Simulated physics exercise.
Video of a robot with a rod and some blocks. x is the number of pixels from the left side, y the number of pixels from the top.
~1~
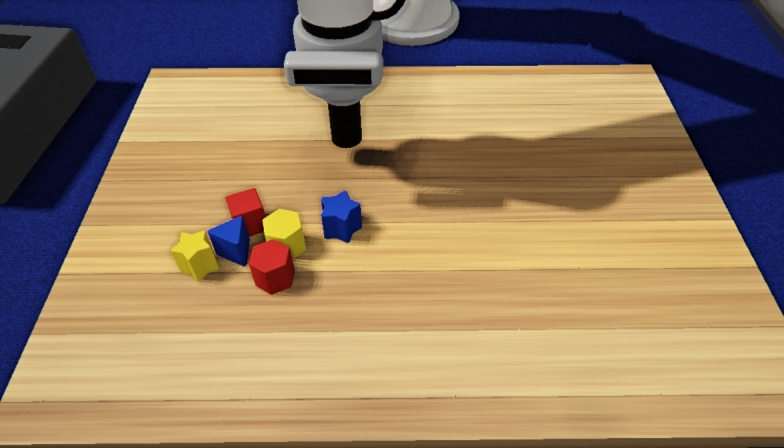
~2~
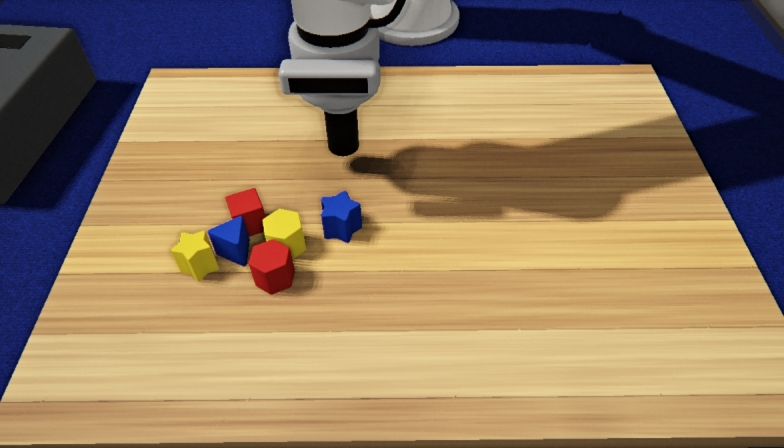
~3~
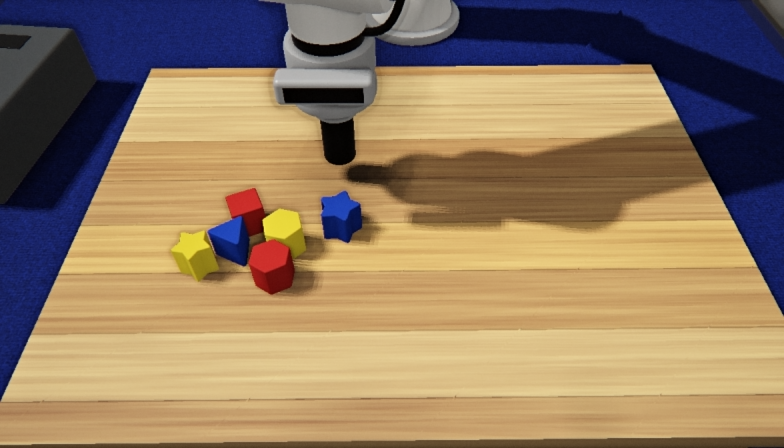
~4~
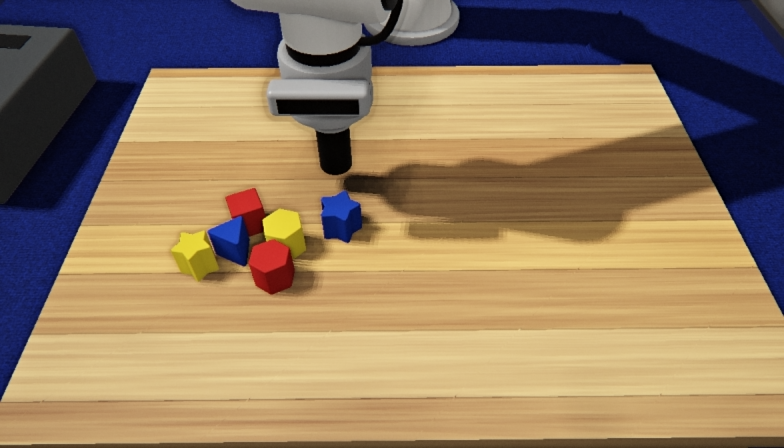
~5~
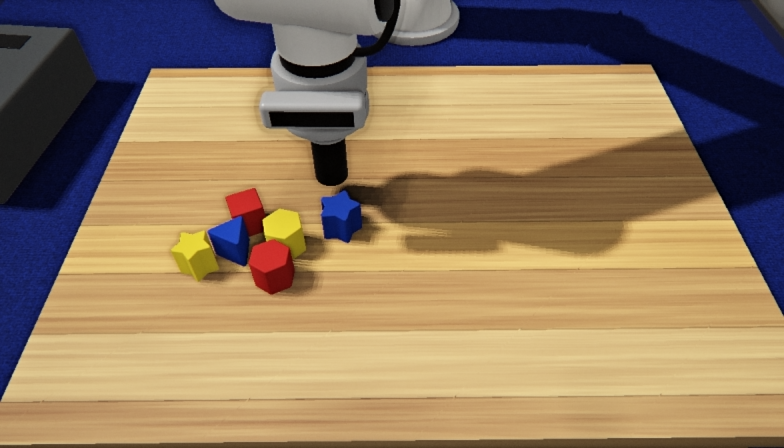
In the video, a robot arm with a black rod moves a short way toward the viewer and slightly left over a wooden board, nearing a blue star-shaped block, while the red, yellow and blue blocks stay still.
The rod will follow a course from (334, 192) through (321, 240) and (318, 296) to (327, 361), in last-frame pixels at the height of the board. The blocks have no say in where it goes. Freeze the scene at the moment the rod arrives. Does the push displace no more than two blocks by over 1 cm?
Yes, that is how it ends up.
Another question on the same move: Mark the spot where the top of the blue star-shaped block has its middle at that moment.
(350, 237)
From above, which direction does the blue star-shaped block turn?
It twists against the clock when seen from above.
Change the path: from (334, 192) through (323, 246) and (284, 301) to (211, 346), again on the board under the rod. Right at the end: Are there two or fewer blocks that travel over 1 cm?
It seems so.
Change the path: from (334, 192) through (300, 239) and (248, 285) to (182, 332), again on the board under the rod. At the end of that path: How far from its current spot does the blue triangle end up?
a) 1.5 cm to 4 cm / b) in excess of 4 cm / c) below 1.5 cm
c - below 1.5 cm.
On the path given first. One third of the way, rod at (318, 224); blue star-shaped block at (347, 229), turned 40° anticlockwise.
Two thirds of the way, rod at (315, 281); yellow six-sided block at (278, 225); blue star-shaped block at (350, 237), turned 80° anticlockwise.
At the end, rod at (324, 346); red six-sided block in place; yellow six-sided block at (278, 225); blue star-shaped block at (350, 237), turned 80° anticlockwise.
